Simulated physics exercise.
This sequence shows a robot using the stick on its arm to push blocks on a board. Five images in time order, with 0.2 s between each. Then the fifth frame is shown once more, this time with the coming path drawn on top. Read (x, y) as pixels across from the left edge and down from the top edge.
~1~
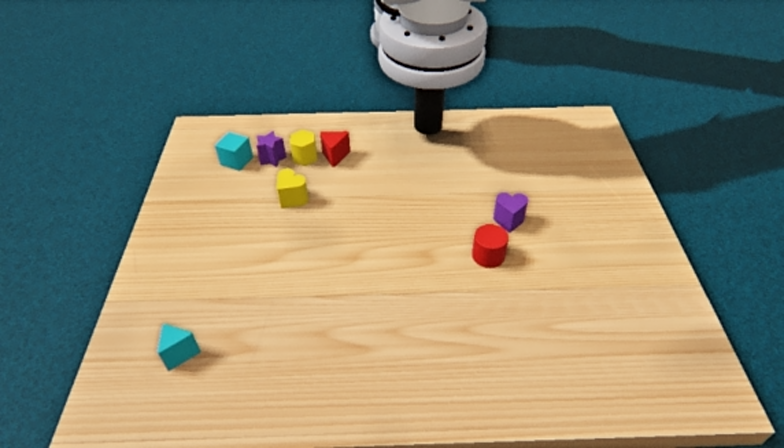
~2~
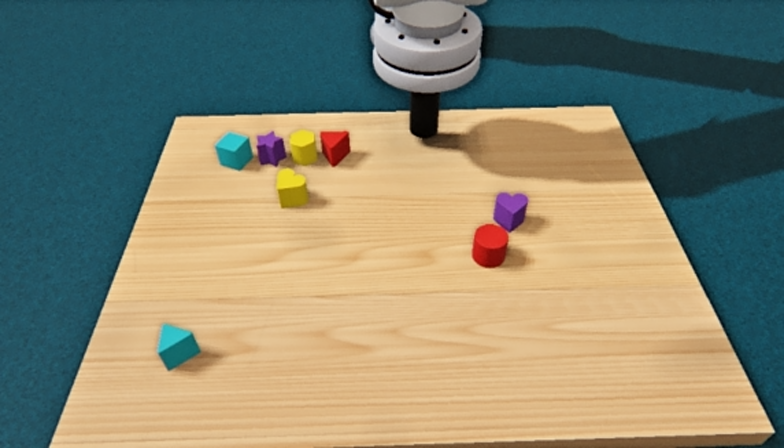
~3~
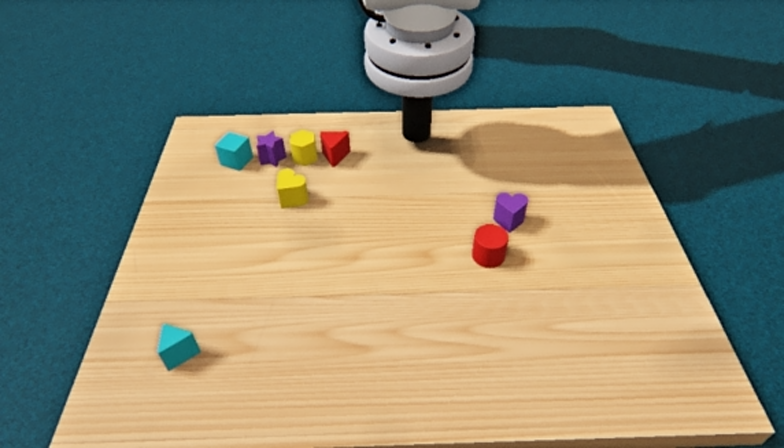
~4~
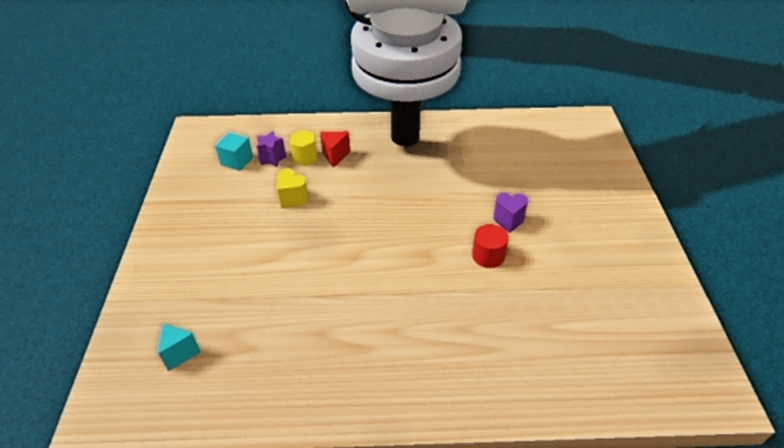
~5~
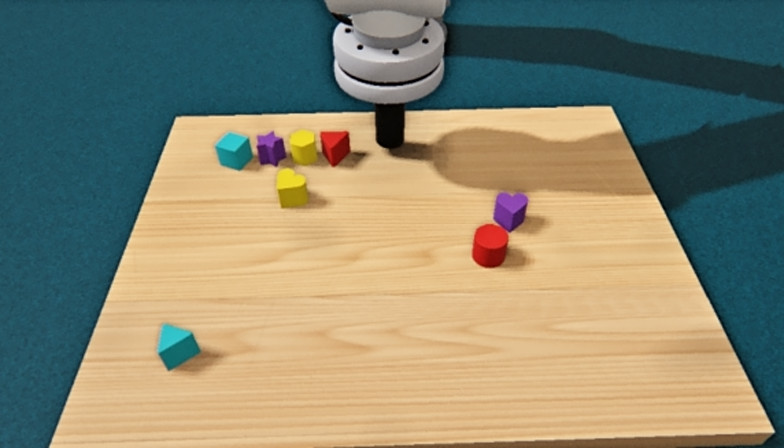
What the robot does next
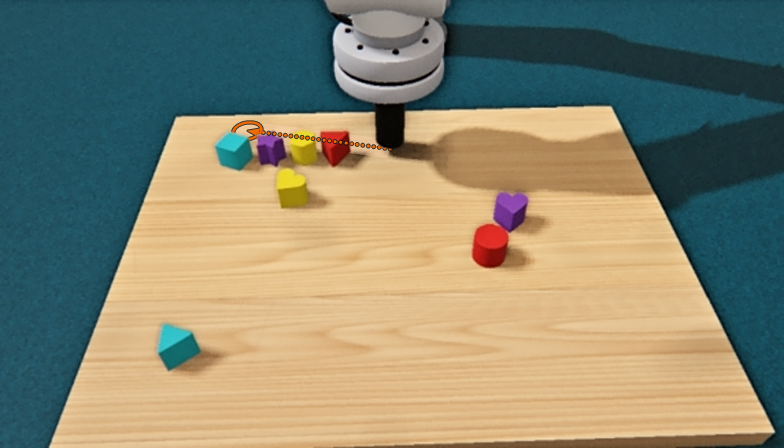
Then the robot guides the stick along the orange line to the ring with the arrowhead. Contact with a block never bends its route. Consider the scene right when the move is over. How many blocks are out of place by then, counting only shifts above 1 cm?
Count: Two.
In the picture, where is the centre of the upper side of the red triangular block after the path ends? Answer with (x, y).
At the end it should sit near (316, 139).
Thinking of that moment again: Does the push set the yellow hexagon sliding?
Yes, I think so.
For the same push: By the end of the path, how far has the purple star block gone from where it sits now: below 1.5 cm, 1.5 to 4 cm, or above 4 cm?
The displacement of the purple star block is below 1.5 cm.
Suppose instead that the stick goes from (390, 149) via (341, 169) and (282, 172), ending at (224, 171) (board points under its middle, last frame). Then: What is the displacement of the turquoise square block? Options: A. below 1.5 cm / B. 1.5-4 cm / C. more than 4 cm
Option B.
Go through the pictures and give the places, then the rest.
In the first picture, stick tip (428, 127); block tops, turquoise square block (232, 141); purple star block (268, 139); yellow hexagon (302, 138); red triangular block (333, 136).
In the second picture, stick (424, 130); blocks unchanged.
In the third picture, stick (417, 134); blocks unchanged.
In the fourth picture, stick (405, 138); blocks unchanged.
In the fifth picture, stick (390, 140); turquoise square block (232, 141); purple star block (268, 139); yellow hexagon (302, 138); red triangular block (333, 136).
Path on the board, in a line from (390, 149) to (247, 131).
The first path, step by step. One third of the way, stick (341, 134); purple star block (265, 139); yellow hexagon (291, 141), turned 15° clockwise; red triangular block (320, 139), turned 35° anticlockwise.
Two thirds of the way, stick (293, 128); purple star block (265, 139); yellow hexagon (290, 142), turned 15° clockwise; red triangular block (316, 139), turned 70° anticlockwise.
At the end, stick (245, 122); turquoise square block in place; purple star block (265, 139); yellow hexagon (290, 142), turned 15° clockwise; red triangular block (316, 139), turned 70° anticlockwise.
